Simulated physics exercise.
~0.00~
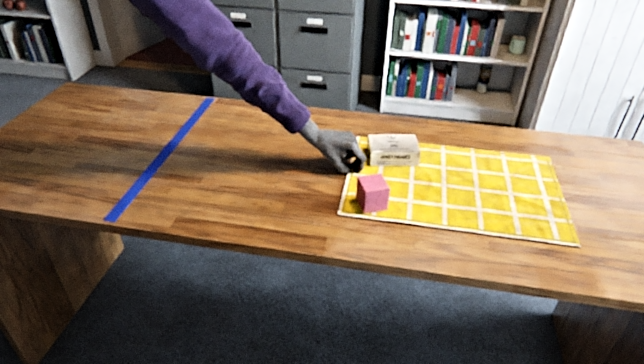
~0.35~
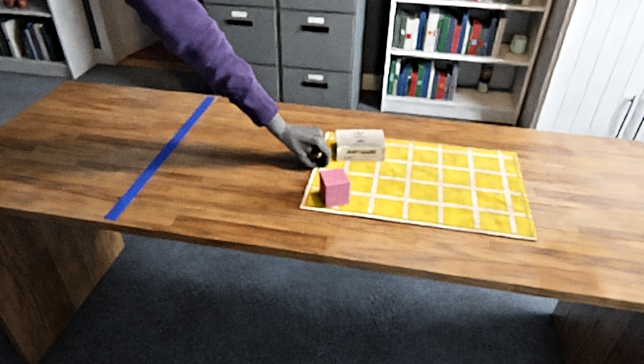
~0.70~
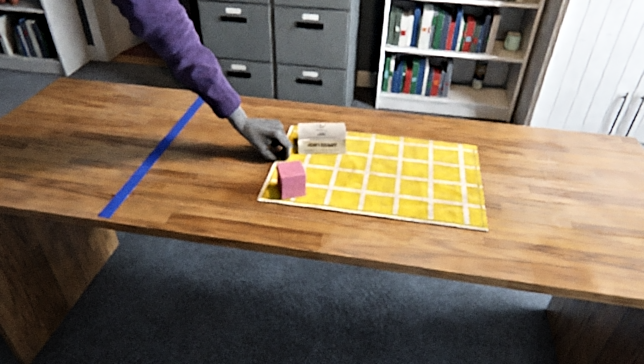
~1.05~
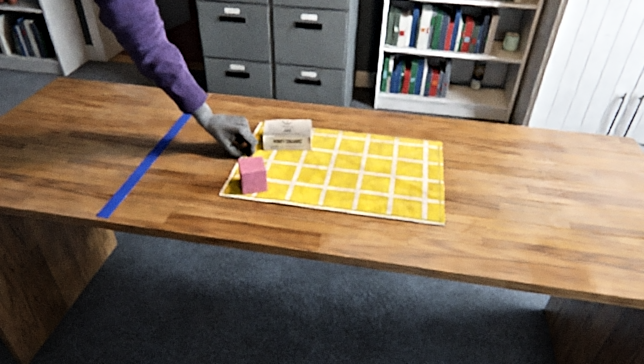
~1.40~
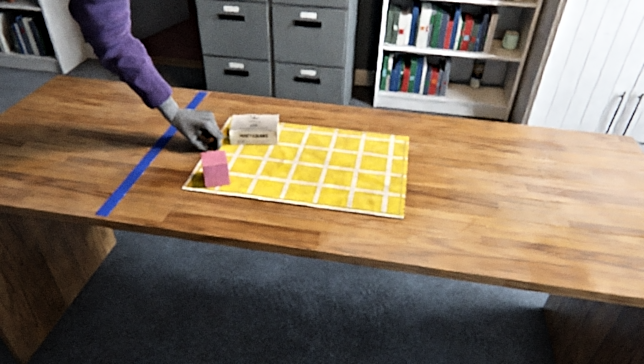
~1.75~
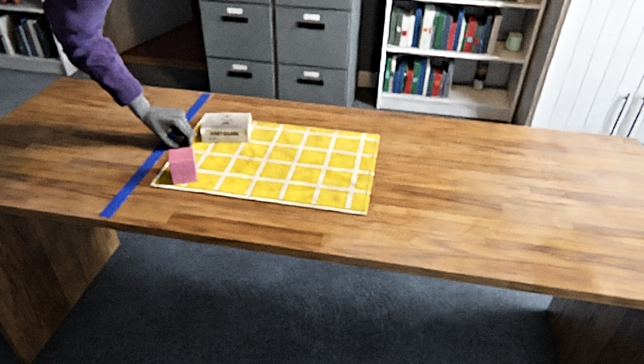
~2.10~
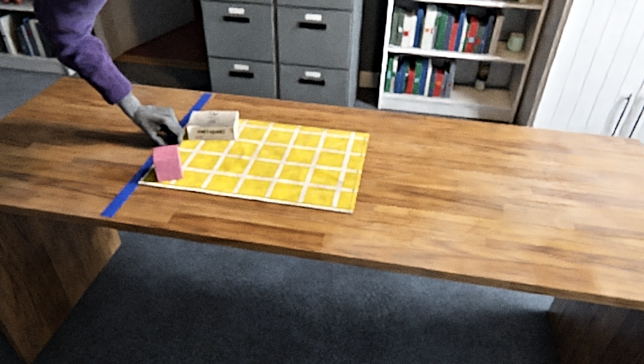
A yellow place mat carrying a pink block and white packet is pulled left to blue tape.
